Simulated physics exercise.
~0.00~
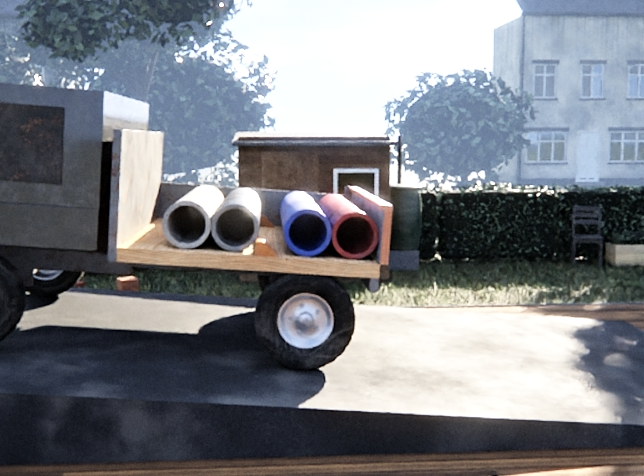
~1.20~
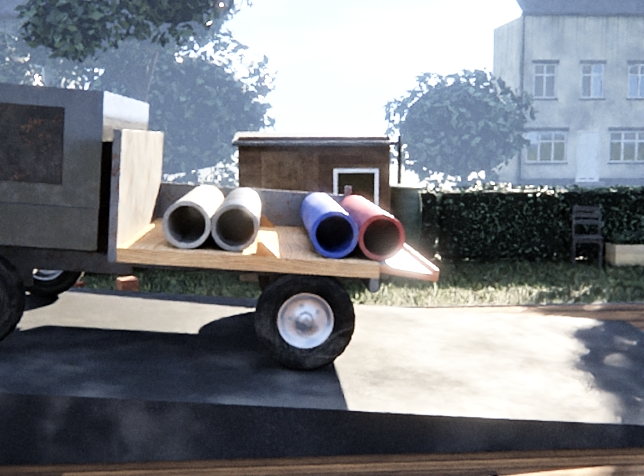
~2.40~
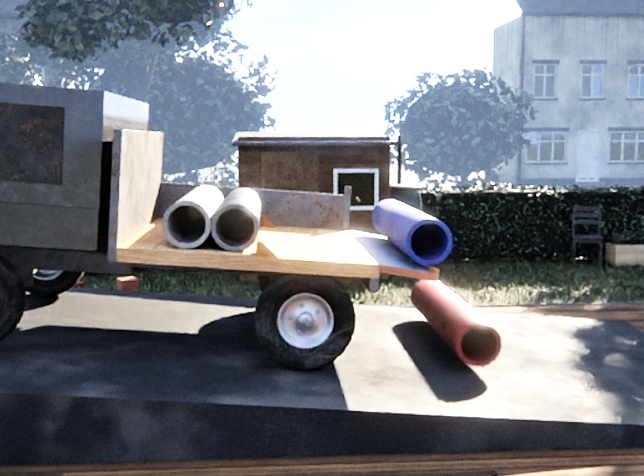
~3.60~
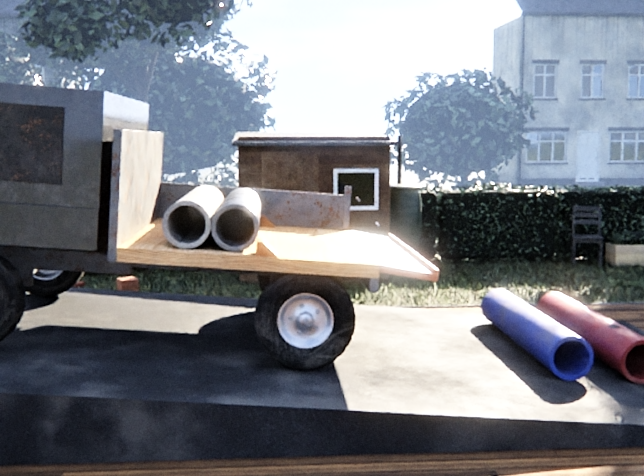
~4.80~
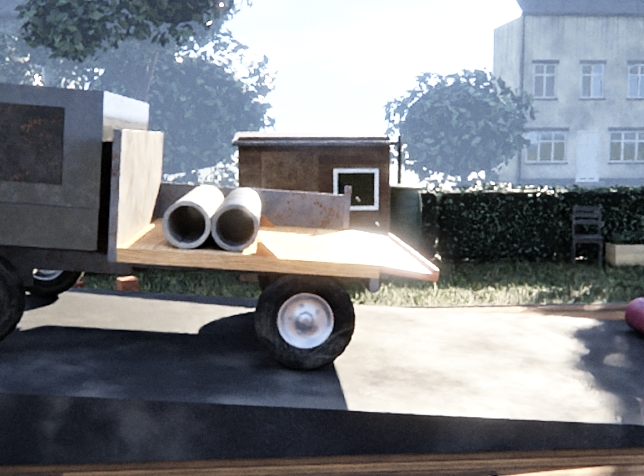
A blue and a red pipe roll off the lowered tailgate and away right, leaving two grey ones.
